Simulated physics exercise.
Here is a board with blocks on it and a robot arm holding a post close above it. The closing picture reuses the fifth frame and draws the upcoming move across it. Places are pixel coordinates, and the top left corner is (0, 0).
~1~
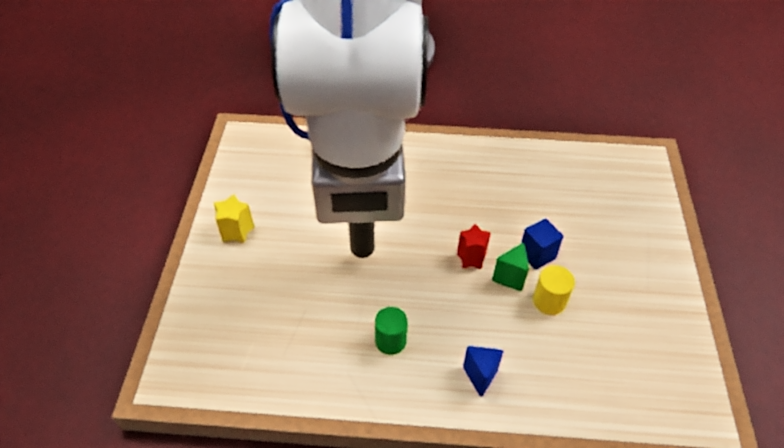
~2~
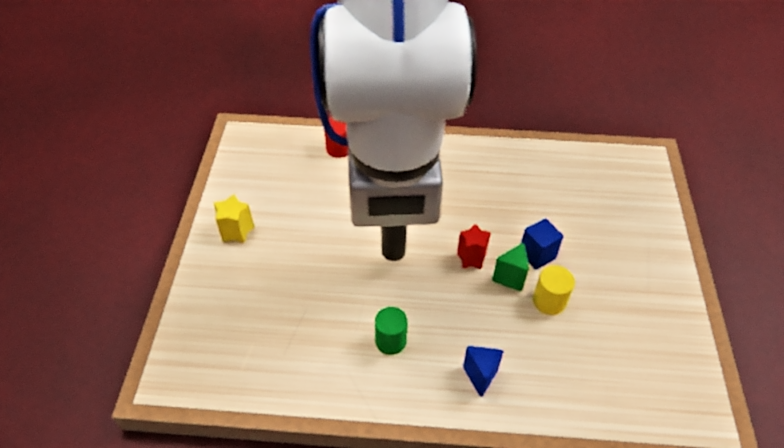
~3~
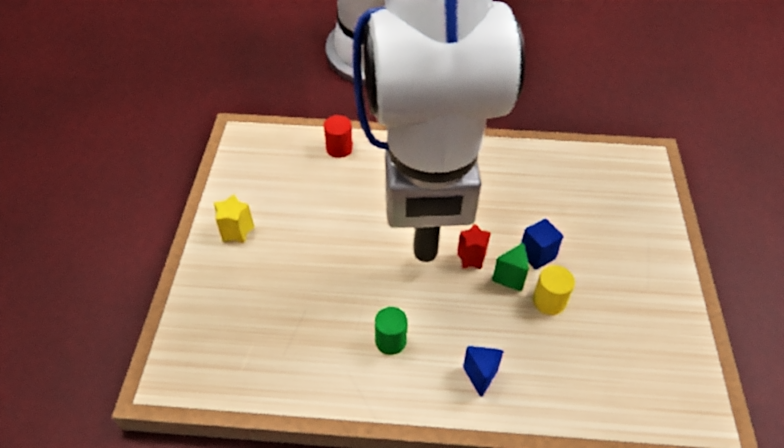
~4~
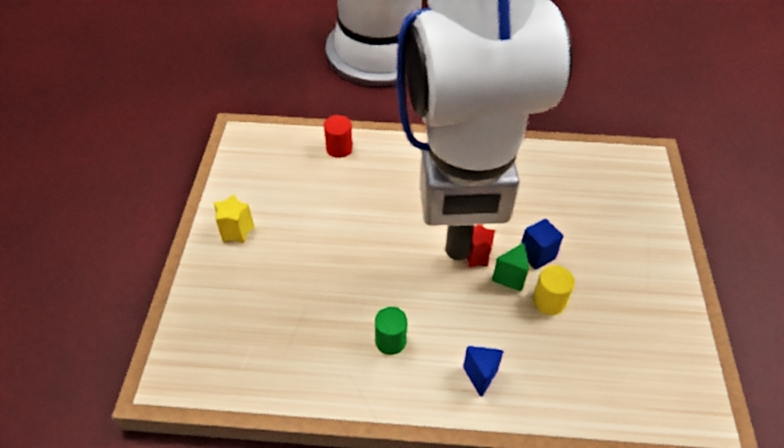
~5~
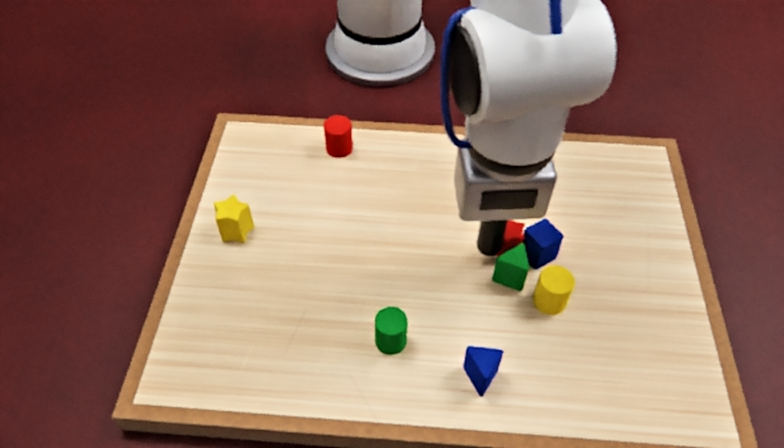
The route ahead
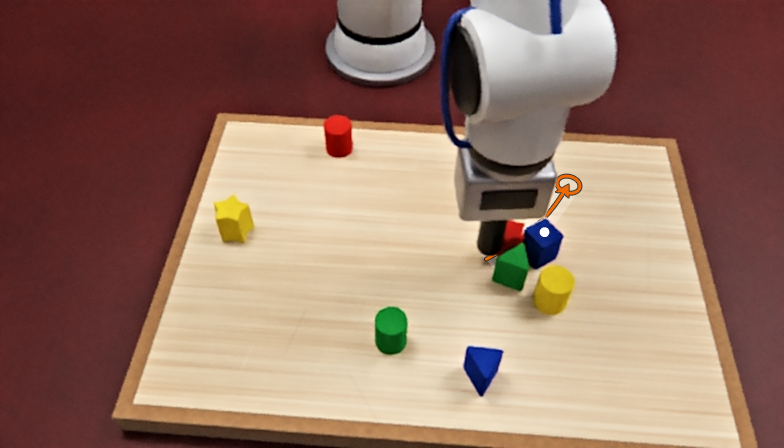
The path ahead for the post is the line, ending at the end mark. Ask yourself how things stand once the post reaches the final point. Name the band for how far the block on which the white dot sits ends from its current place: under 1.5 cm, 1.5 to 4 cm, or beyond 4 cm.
The answer here is from 1.5 to 4 cm.
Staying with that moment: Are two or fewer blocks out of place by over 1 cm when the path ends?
Going by the path, yes.
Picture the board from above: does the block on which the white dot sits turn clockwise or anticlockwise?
Clockwise, looking down.
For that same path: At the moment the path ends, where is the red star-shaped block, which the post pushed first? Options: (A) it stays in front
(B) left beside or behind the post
B: Left beside or behind the post.
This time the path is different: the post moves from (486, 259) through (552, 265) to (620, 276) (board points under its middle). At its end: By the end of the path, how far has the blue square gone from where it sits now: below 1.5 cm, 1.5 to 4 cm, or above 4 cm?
Range: Over 4 cm.
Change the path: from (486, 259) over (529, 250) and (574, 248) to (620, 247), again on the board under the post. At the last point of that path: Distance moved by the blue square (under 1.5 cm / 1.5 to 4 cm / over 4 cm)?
Of the three bands, it's over 4 cm.
The line goes from (486, 259) over (522, 238) and (549, 212) to (569, 185); the dot is on the blue square.
The first path, step by step. One third of the way, post (525, 225); red star-shaped block (548, 207); blue square (568, 228), turned 75° clockwise.
Two thirds of the way, post (554, 199); red star-shaped block (579, 186), turned 20° clockwise; blue square (569, 228), turned 75° clockwise.
At the end, post (573, 172); red star-shaped block (593, 178), turned 70° clockwise; green triangular block unmoved; blue square (569, 228), turned 75° clockwise.
